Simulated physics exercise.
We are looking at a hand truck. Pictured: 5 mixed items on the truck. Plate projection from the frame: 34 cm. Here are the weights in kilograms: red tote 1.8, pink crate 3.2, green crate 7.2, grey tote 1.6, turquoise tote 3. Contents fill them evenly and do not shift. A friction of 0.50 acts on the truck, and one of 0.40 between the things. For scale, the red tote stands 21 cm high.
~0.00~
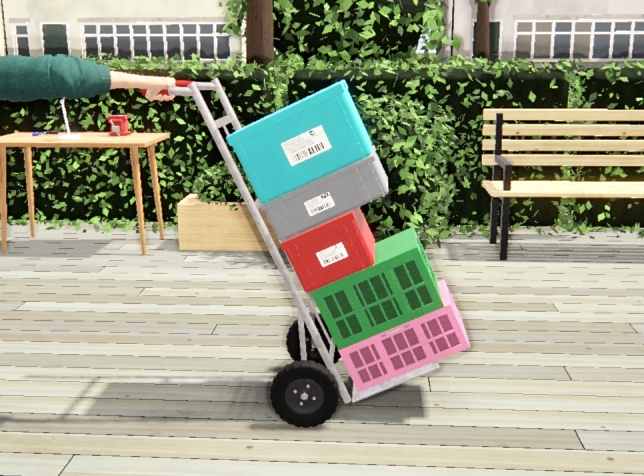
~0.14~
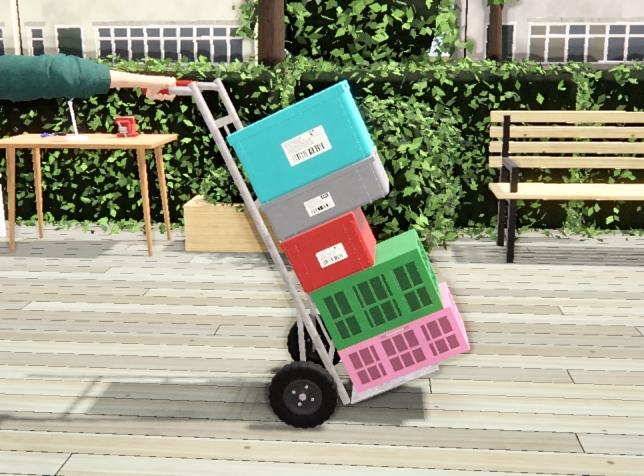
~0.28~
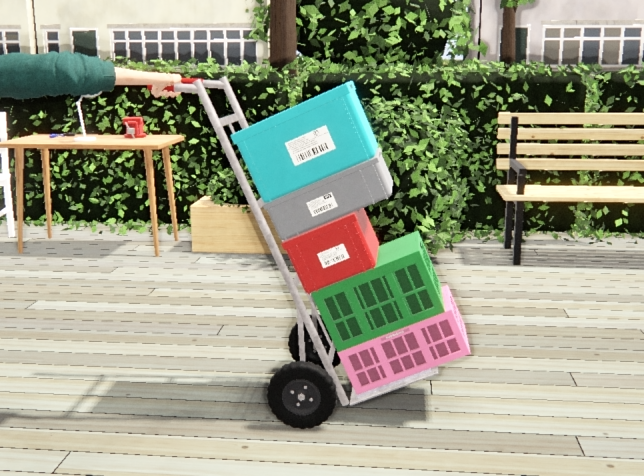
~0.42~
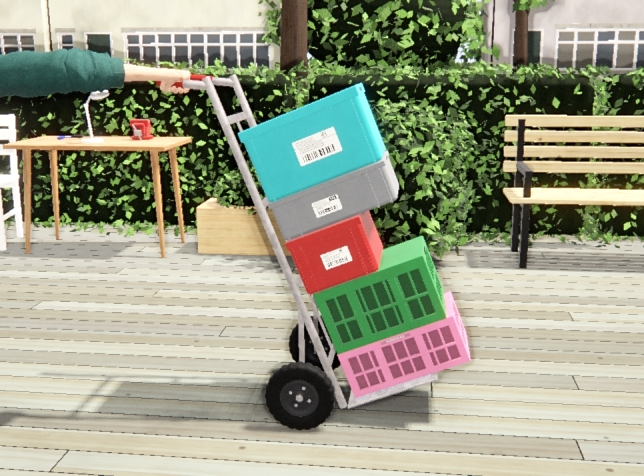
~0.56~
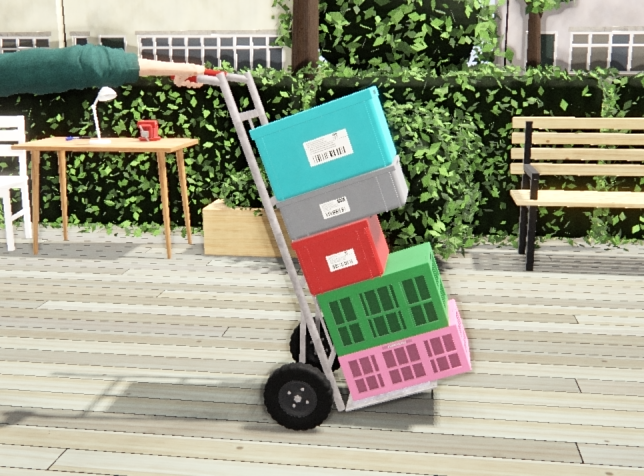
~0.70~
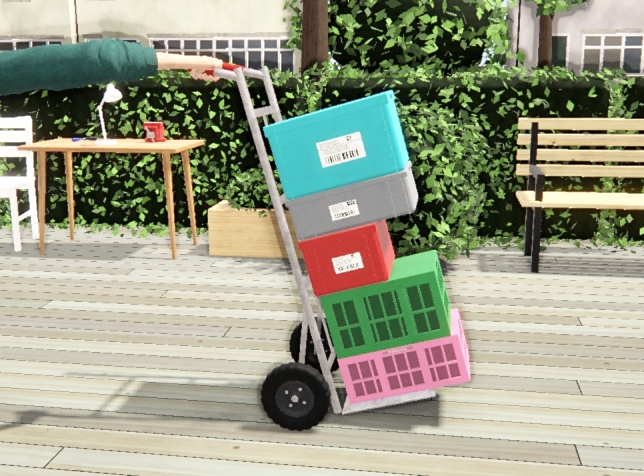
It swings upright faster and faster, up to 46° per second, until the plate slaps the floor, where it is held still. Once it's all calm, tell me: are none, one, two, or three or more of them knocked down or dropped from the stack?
None of them are.
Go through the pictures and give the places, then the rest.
In the first frame, leaning back 25°; red tote (331, 243); pink crate (402, 334).
In the second frame, leaning back 25°; turquoise tote (304, 142); green crate (378, 288).
In the third frame, leaning back 24°; grey tote (331, 194); turquoise tote (308, 142).
In the fourth frame, leaning back 22°; green crate (381, 293); grey tote (337, 196).
In the fifth frame, leaning back 19°; turquoise tote (327, 143); green crate (385, 298).
In the sixth frame, leaning back 16°; red tote (350, 251); pink crate (405, 355).
Around 1.00 s, leaning back 5°.
Around 1.20 s, truck upright; red tote tipped 4° against what carries it near (385, 266); turquoise tote tipped 4° against what carries it; grey tote tipped 4° against what carries it.
Around 1.40 s, truck upright; red tote tipped 8° against what carries it near (387, 264); turquoise tote tipped 7° against what carries it; grey tote tipped 8° against what carries it.
Around 1.70 s, truck upright.
Finally (2.1 s), all 5 still in place (within 10 cm). In the last view, red tote near (383, 268), pink crate near (407, 381).
